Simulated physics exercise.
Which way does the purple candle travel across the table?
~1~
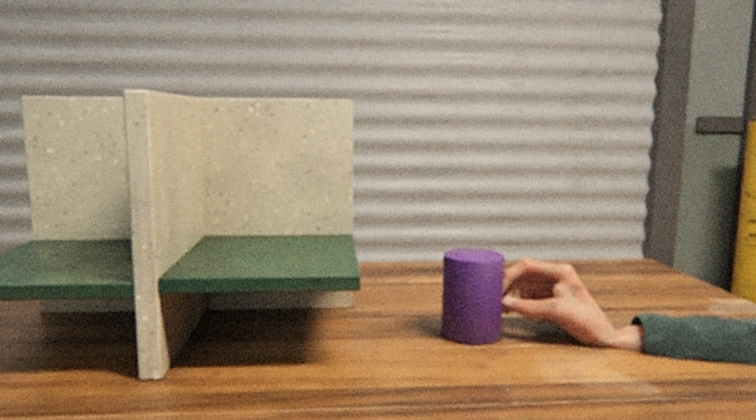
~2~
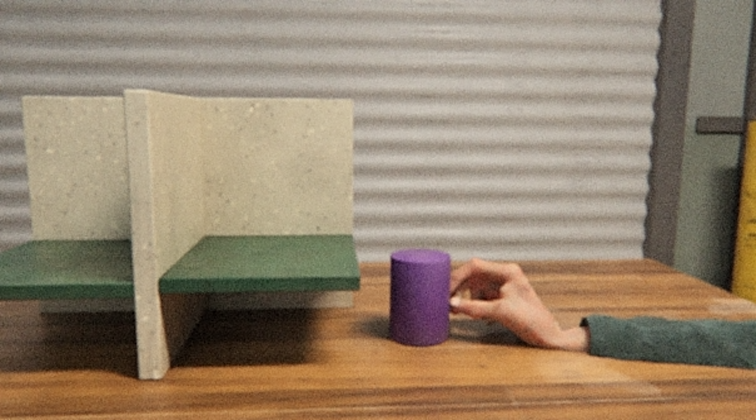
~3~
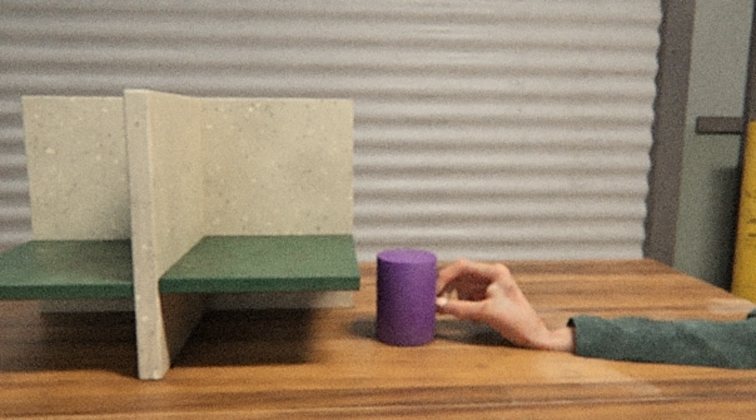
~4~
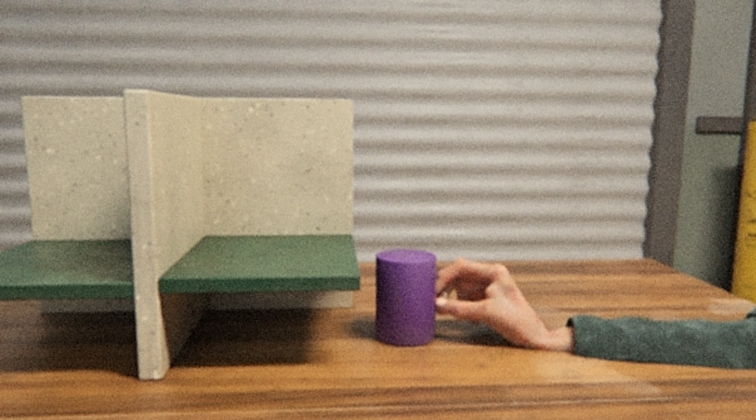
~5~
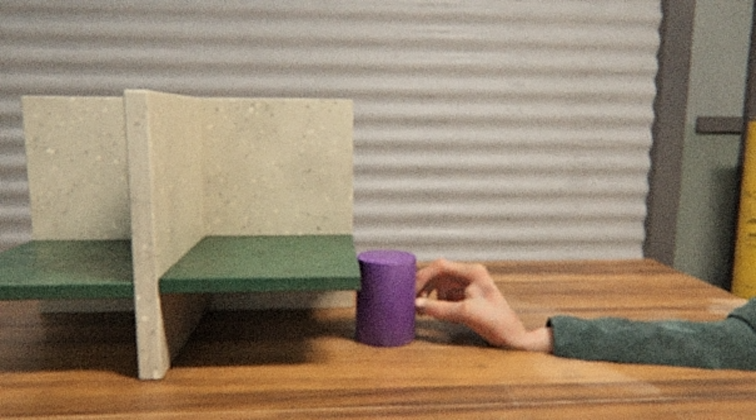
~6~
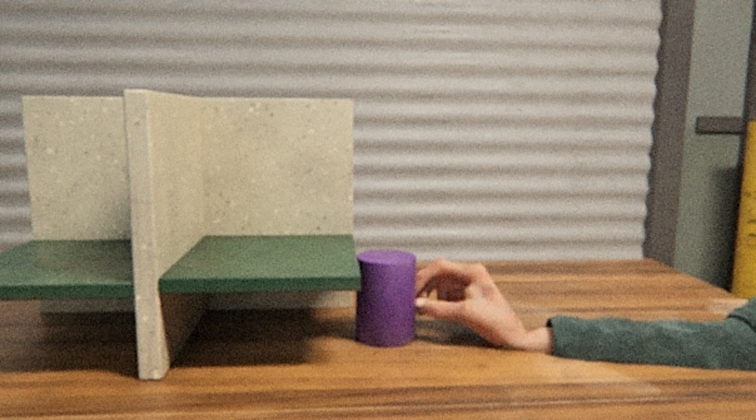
The purple candle moves to the left, toward the green shelf.
